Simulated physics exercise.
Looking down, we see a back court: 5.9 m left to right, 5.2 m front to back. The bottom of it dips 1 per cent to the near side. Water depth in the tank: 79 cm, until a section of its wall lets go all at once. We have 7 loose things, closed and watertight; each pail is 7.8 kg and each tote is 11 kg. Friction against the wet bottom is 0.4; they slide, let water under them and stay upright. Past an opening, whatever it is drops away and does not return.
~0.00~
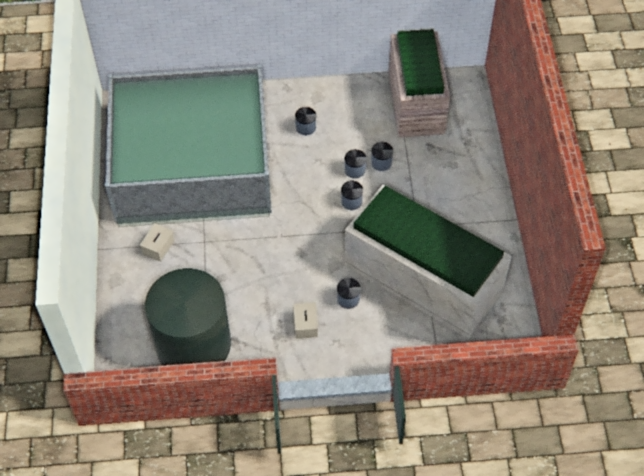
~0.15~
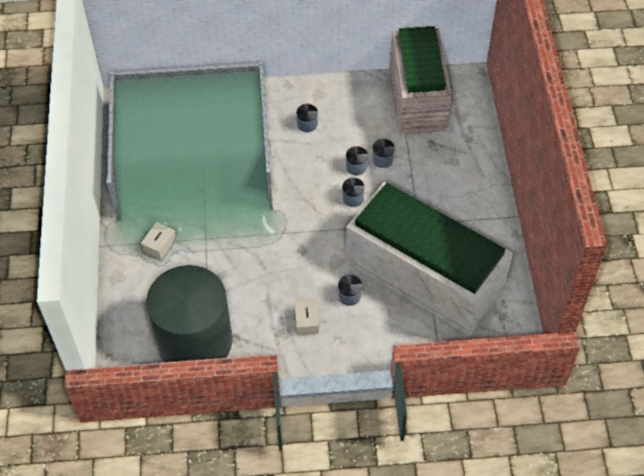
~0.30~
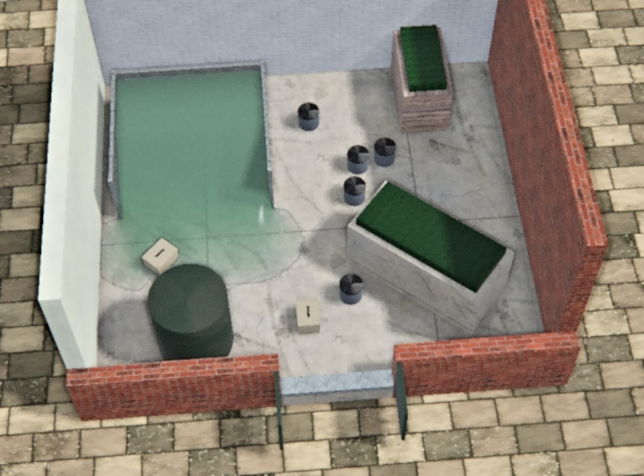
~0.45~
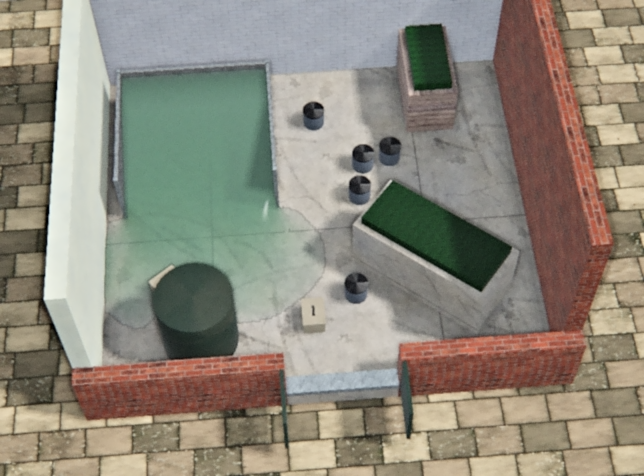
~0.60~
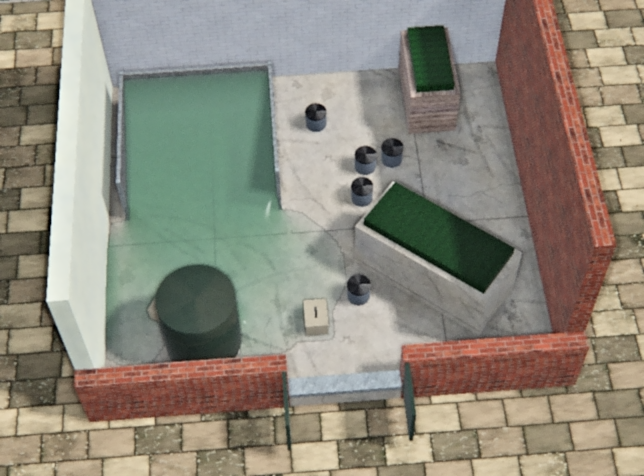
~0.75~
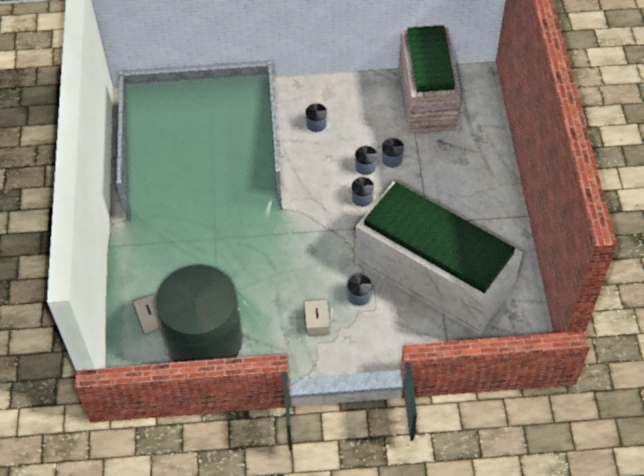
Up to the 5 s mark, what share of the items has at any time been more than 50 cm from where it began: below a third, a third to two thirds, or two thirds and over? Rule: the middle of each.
A third to two thirds.
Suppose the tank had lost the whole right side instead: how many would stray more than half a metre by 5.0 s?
Then 5.
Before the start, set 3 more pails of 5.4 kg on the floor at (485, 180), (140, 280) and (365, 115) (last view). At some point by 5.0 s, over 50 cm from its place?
First goes beyond, second goes beyond, third stays inside.
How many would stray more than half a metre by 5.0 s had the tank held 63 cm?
The count would be 3.
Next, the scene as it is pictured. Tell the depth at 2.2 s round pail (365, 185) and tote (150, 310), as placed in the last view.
Roughly 0 and 71 cm.
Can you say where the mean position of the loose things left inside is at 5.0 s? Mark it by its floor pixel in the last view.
Somewhere near (347, 206).
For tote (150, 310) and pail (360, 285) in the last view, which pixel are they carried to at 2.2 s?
Approx. (142, 342); approx. (444, 328).
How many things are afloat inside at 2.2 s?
I'd say 1 of them.
After 1.1 s 1 of 7 are over 50 cm from their spots; 1 afloat.
After 2.2 s 3 of 7 are over 50 cm from their spots; 1 afloat.
After 3.5 s 3 of 7 are over 50 cm from their spots; 2 afloat.
After 5.0 s 3 of 7 are over 50 cm from their spots, and 3 have been at some point; 2 afloat.
